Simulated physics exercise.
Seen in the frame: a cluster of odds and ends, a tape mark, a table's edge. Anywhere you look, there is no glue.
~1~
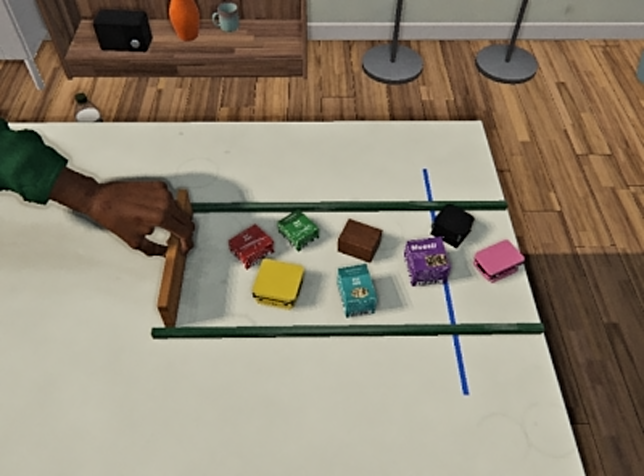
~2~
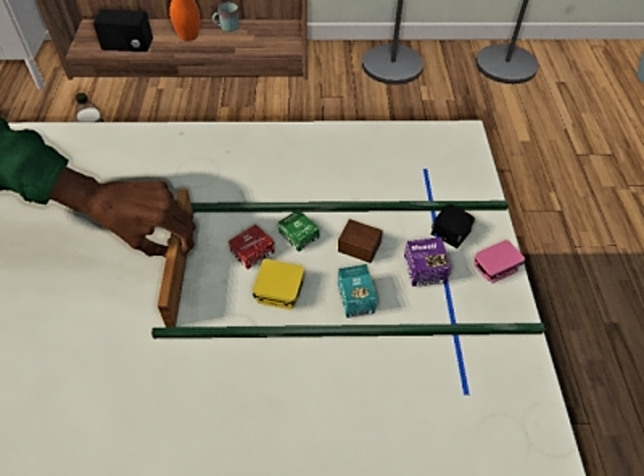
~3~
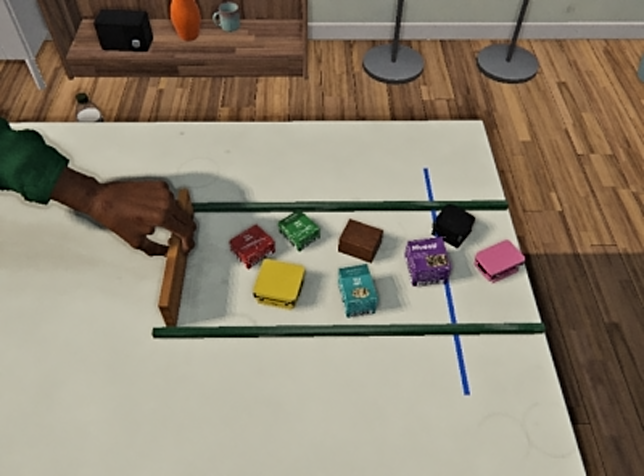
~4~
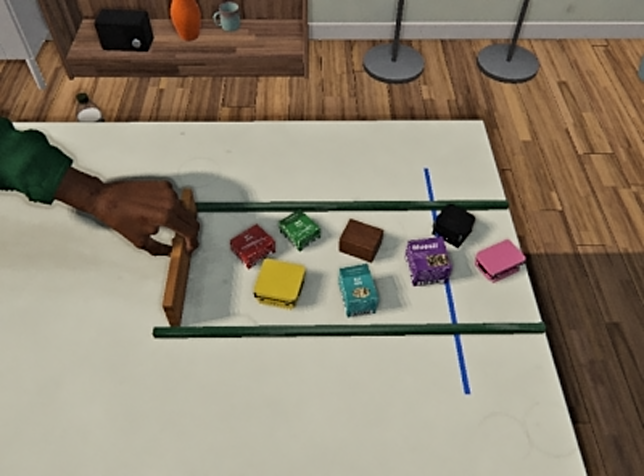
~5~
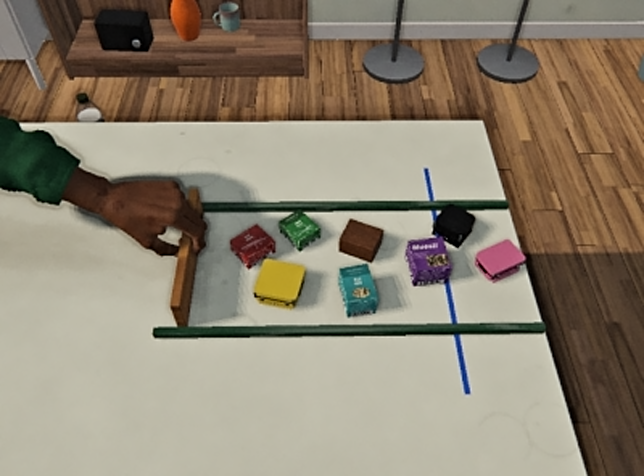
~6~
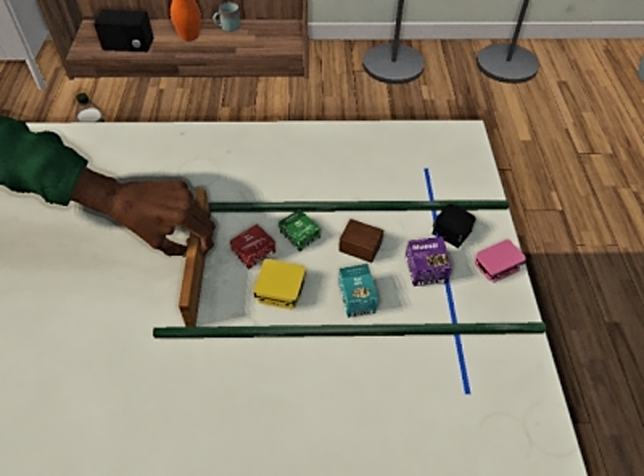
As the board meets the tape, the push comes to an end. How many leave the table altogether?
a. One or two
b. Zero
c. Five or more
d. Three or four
Option a: One or two.
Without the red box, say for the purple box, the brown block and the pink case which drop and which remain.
I'd say the purple box stays up, the brown block stays up, and the pink case does not stay.
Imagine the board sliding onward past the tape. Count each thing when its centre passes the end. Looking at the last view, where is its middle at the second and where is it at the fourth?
At (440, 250) for the second, at (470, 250) for the fourth.
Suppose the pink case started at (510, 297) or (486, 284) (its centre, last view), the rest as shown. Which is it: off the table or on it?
First place, it is gone; second place, it is gone.
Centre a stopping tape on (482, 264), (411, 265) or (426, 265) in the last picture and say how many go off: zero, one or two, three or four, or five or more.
Taking the tapes one after another, the count is five or more, then one to two, then either one or two.
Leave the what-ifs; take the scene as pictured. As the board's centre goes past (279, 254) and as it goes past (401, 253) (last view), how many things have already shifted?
I count 3 first and 8 after.
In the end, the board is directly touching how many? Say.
Contact count: 3.
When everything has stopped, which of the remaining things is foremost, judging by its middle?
Foremost: The black case.
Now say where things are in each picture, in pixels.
The first picture shows pink case (497, 262); black case (452, 226); purple box (426, 262); board (177, 255); tape (442, 265).
The second picture shows black case (453, 226); turquoise box (357, 291).
The third picture shows purple box (427, 262); green box (299, 230).
The fourth picture shows pink case (499, 262); red box (253, 246).
The fifth picture shows black case (454, 226); yellow case (280, 285).
The sixth picture shows pink case (499, 261); black case (454, 226); purple box (428, 262); board (196, 255); tape (444, 265).
Soon after, none off yet; pink case at rest near (499, 261); black case at rest near (454, 226); purple box at rest near (428, 262).
After that, none off yet; pink case at rest near (499, 261); black case at rest near (454, 226); purple box displaced about its own width near (454, 262).
In the end, the number that fall off is one or two; gone, purple box and pink case.
